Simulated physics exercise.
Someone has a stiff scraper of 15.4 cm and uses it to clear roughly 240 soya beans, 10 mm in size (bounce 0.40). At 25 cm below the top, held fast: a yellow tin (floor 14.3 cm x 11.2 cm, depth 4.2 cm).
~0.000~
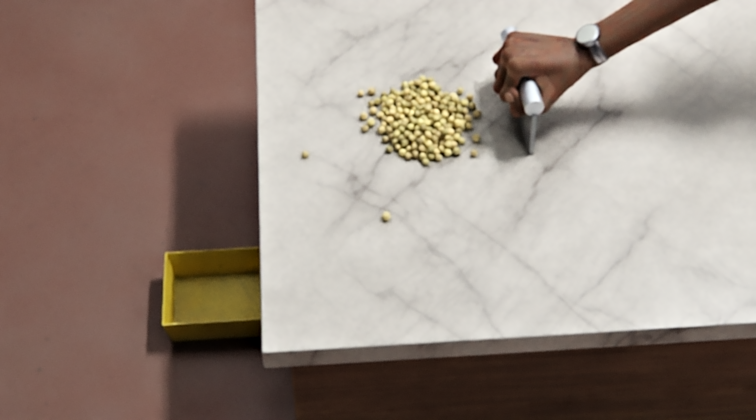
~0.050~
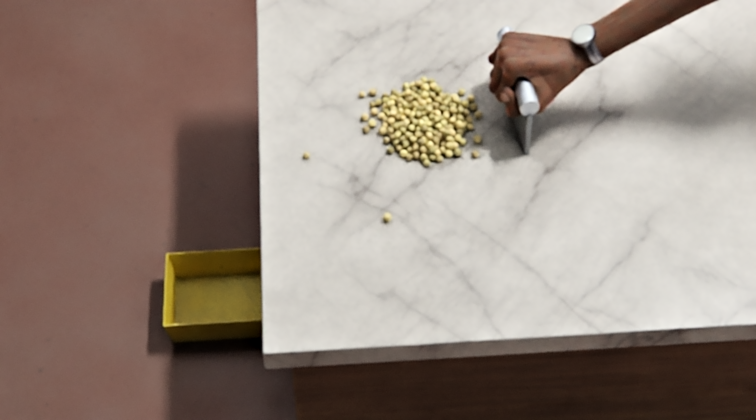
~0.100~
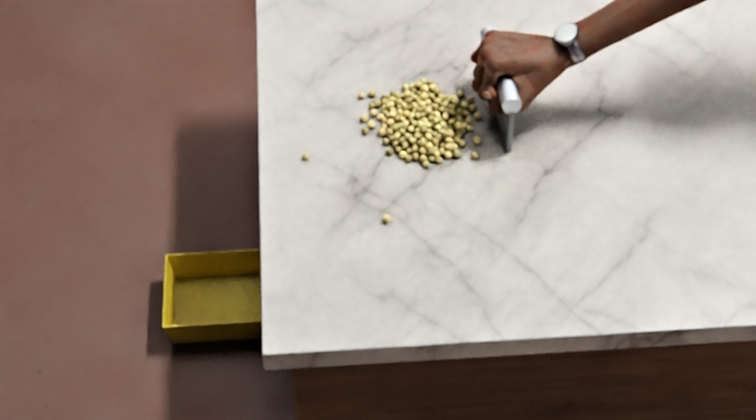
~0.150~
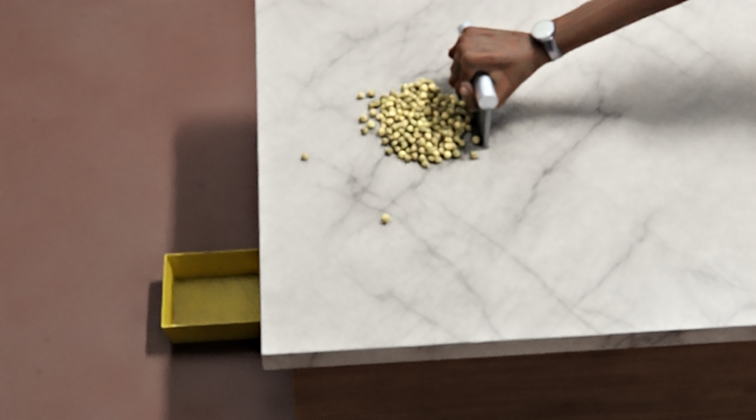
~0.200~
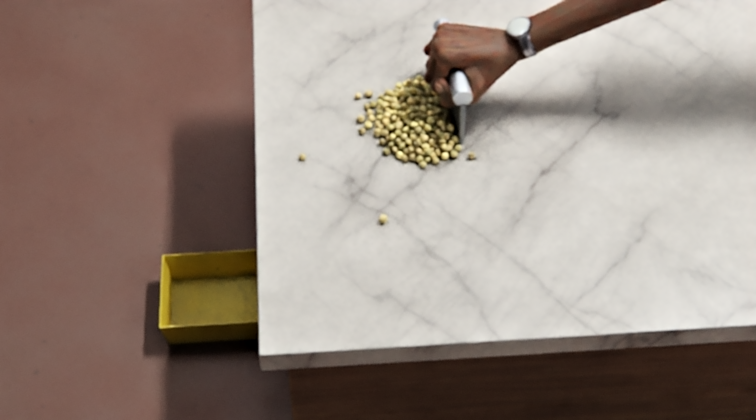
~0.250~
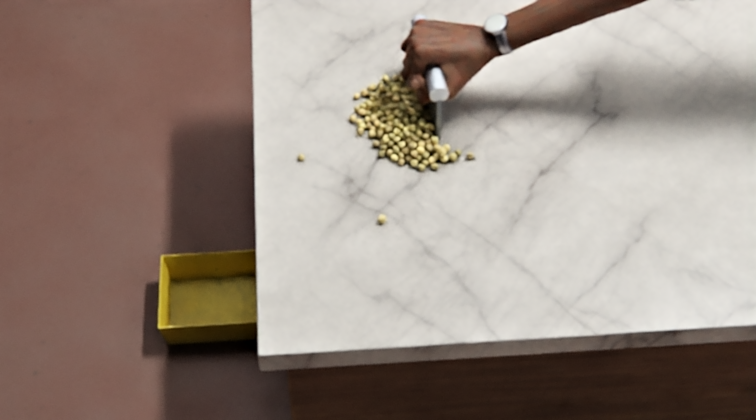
A hand wearing a watch slides an upright scraper leftward across a white, grey-veined marble counter, seen from high above at an angle. A heap of small pale-yellow pieces lies near the counter's upper left, with two strays apart from it, and a yellow tin sits below the left edge over a reddish-brown floor. The blade crosses bare marble, meets the heap's right side and pushes its pieces leftward, bunching them together.
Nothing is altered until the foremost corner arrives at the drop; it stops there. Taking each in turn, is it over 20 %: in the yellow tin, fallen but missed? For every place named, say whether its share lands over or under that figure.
Yellow tin - under, fallen but missed - over.
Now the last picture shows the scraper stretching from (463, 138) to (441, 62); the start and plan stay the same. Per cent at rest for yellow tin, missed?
Yellow tin 45; missed 20.
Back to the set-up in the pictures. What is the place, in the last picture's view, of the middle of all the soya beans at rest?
It settles with its middle around (277, 134).
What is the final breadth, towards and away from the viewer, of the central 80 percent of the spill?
It covers around 28 cm.
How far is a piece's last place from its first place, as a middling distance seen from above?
Close to 16 cm, measured level.
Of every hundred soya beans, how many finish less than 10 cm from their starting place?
I'd put it at close to 40 percent.
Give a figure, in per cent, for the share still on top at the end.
Share: Approx. 55 %.
After 0.48 s, scraper 25 cm from its start, spill 21 cm wide; still on top 100 %.
Then, at 0.71 s, scraper 35 cm from its start, spill 25 cm wide; off the edge, not caught 30 %, still on top 70 %.
Then, at 0.91 s, scraper 35 cm from its start, spill 28 cm wide; off the edge, not caught 45 %, still on top 55 %.
In the end, at 2.0 s, yellow tin 0 %, fallen but missed 45 %, still on top 55 %.
